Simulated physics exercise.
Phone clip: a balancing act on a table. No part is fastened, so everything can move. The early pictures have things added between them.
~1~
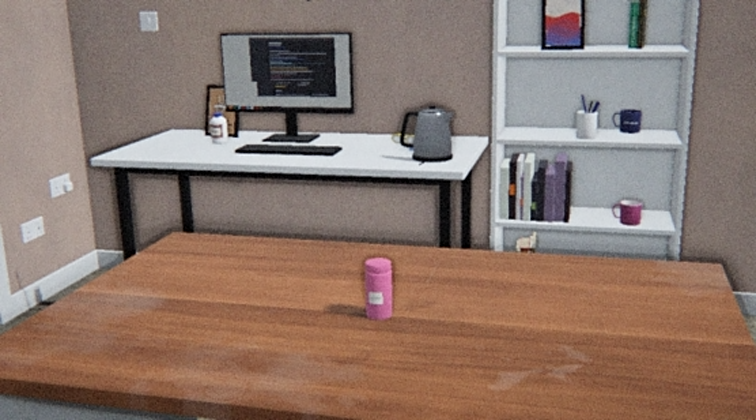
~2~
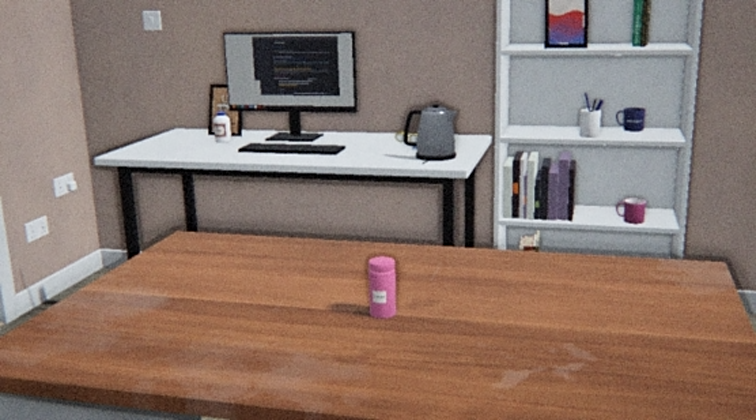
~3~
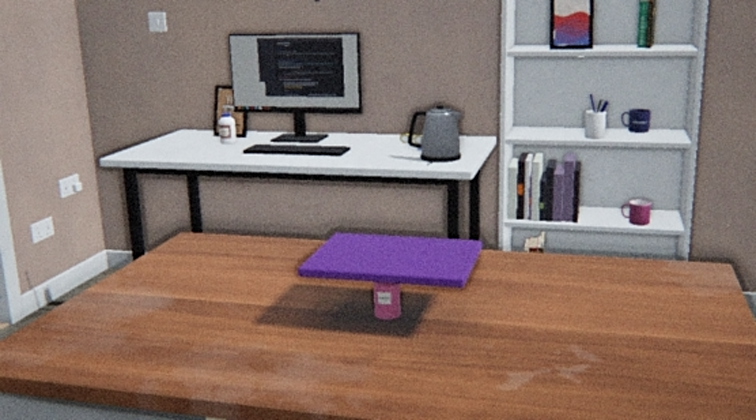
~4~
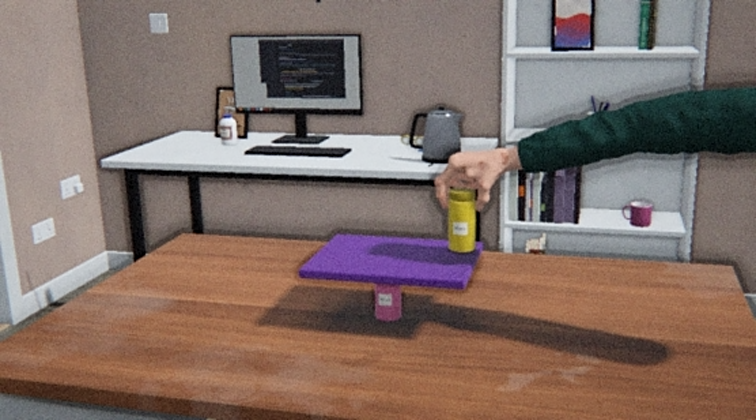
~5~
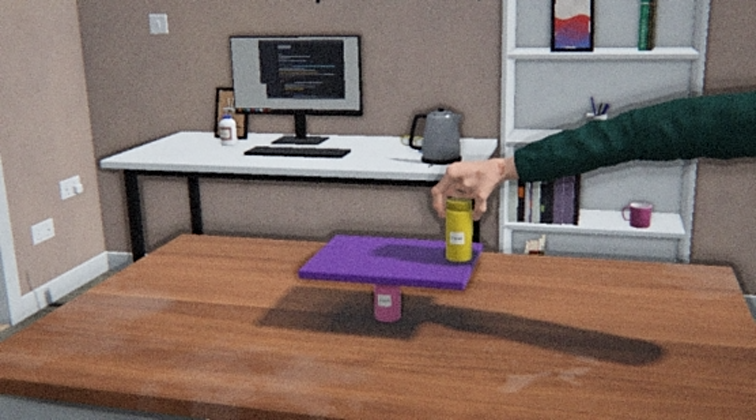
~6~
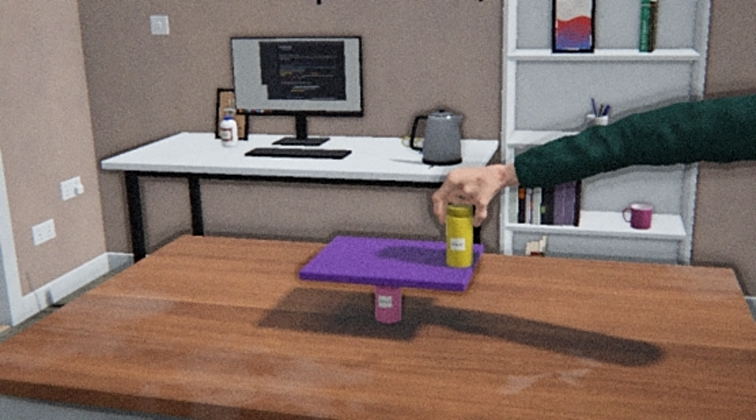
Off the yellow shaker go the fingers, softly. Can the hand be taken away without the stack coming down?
No.
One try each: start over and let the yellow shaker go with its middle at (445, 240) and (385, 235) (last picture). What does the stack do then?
In the first try it breaks down, then in the second try it remains standing.
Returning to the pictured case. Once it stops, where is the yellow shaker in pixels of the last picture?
I'd say around (524, 314) in the last view.
Then, 0.30 s on from there, yellow shaker now fallen; purple lid turned 33° from how it was put.
Then, 0.40 s on from there, purple lid turned 50° from how it was put.
Then, 0.70 s on from there, purple lid turned 33° from how it was put.
In the end, fallen, yellow shaker; moved from the start, purple lid; pink shaker unmoved. At the end, from the last picture's camera, yellow shaker near (525, 314). The stack gives way.
